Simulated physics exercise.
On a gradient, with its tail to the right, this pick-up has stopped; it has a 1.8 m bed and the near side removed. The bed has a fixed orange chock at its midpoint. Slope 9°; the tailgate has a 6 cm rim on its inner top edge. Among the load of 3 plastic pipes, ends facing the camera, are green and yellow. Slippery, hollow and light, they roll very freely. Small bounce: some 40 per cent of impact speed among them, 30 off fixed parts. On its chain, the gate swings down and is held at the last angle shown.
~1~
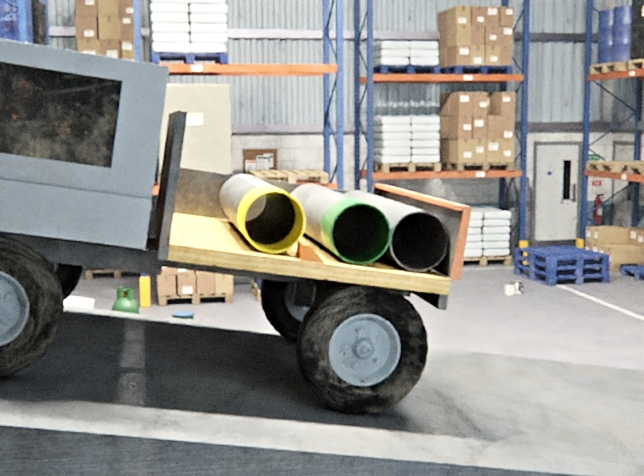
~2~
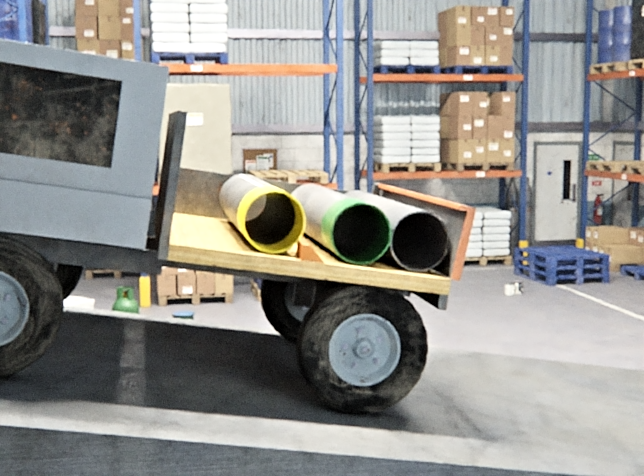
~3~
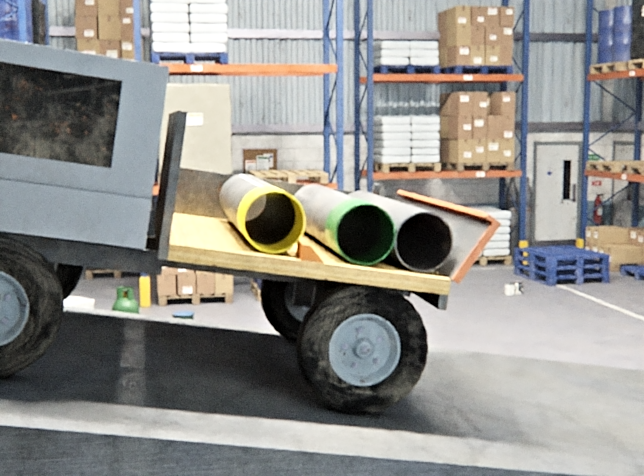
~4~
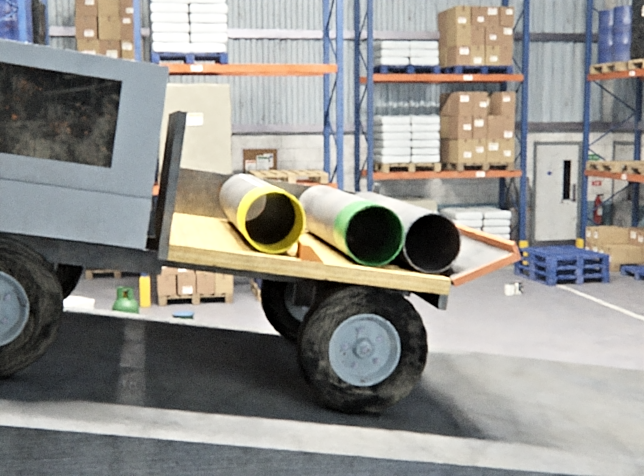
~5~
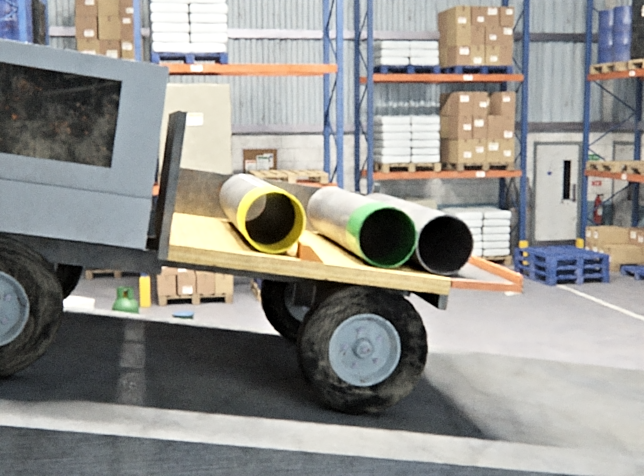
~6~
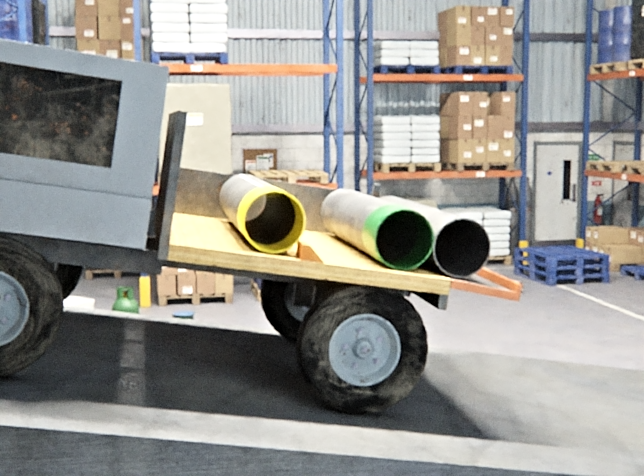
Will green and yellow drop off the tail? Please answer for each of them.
By the end green has come off, and Yellow is still there.
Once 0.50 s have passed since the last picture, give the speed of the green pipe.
Near 0.8 m/s.
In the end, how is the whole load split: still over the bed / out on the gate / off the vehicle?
Final counts, in the order asked: 1, 0, 2.
Another 0.5 s on from the last picture, green is on the gate, 5 cm past the hinge, rolling right; yellow is on the bed, 115 cm short of the hinge; 0 of 3 are out.
Another 1.2 s on from the last picture, green is dropping off the gate; still the same for yellow; 2 of 3 are out.
In the end (2.8 s after the last picture), green is out on the ground; yellow is on the bed, 115 cm short of the hinge; 2 of 3 are out.
